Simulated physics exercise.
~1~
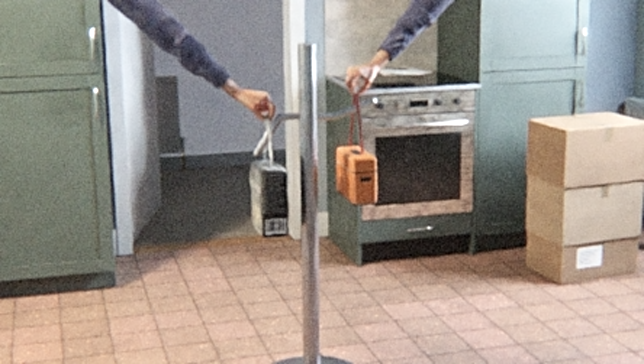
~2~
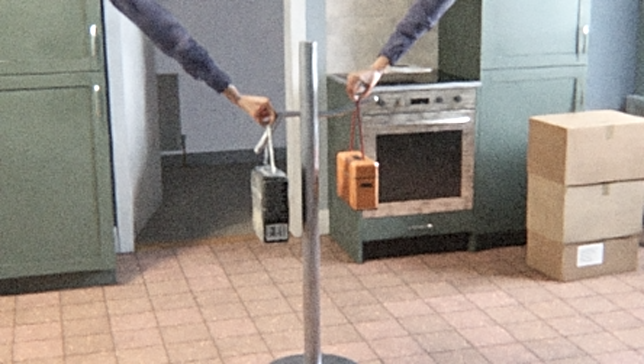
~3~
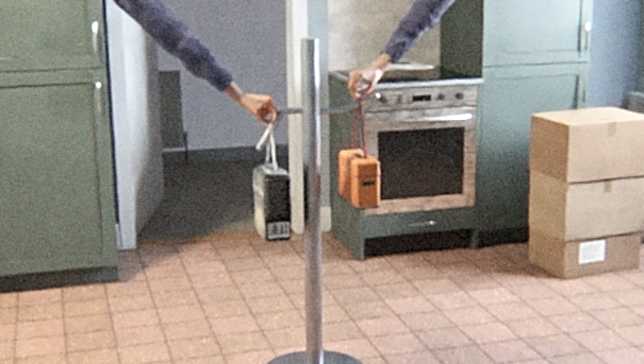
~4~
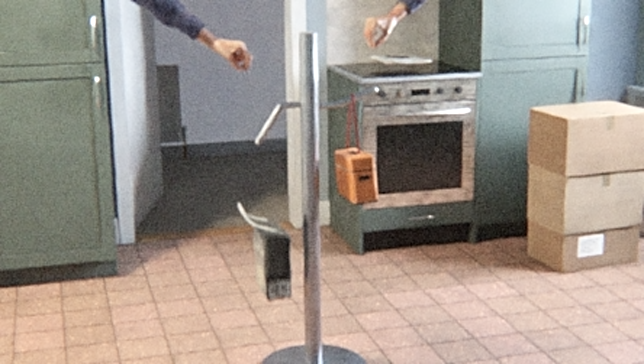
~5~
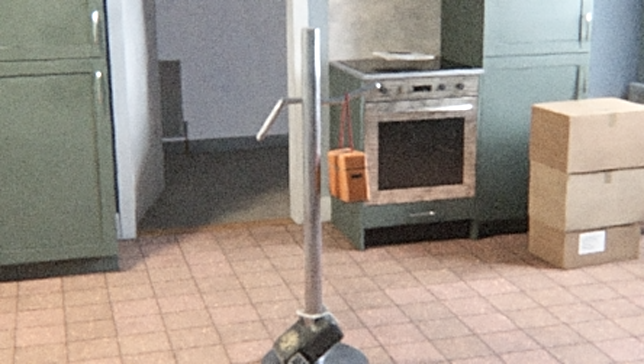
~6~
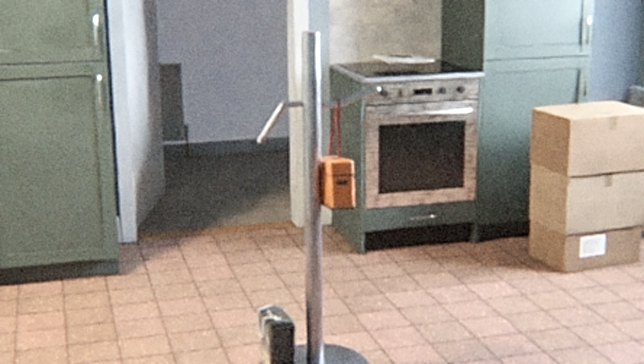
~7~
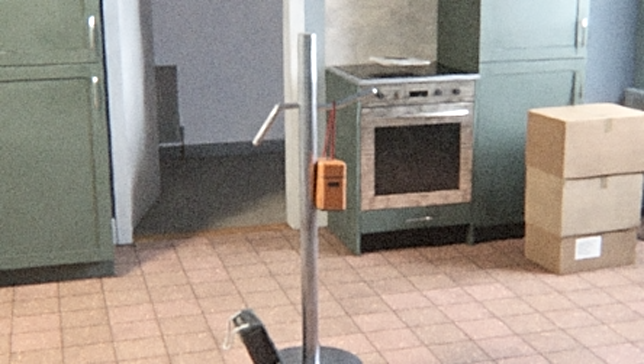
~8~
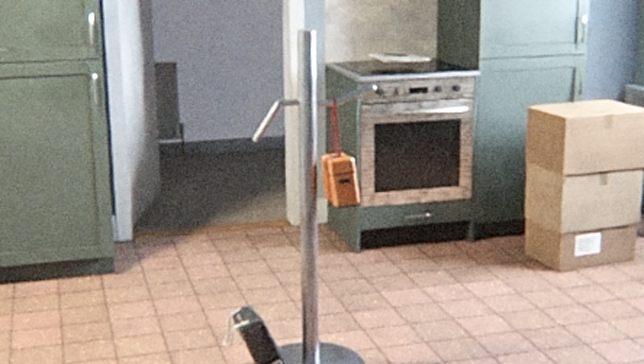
Two hands releasing bags at a metal post, the black one dropping to the tiled floor, the orange case staying hung, swaying.
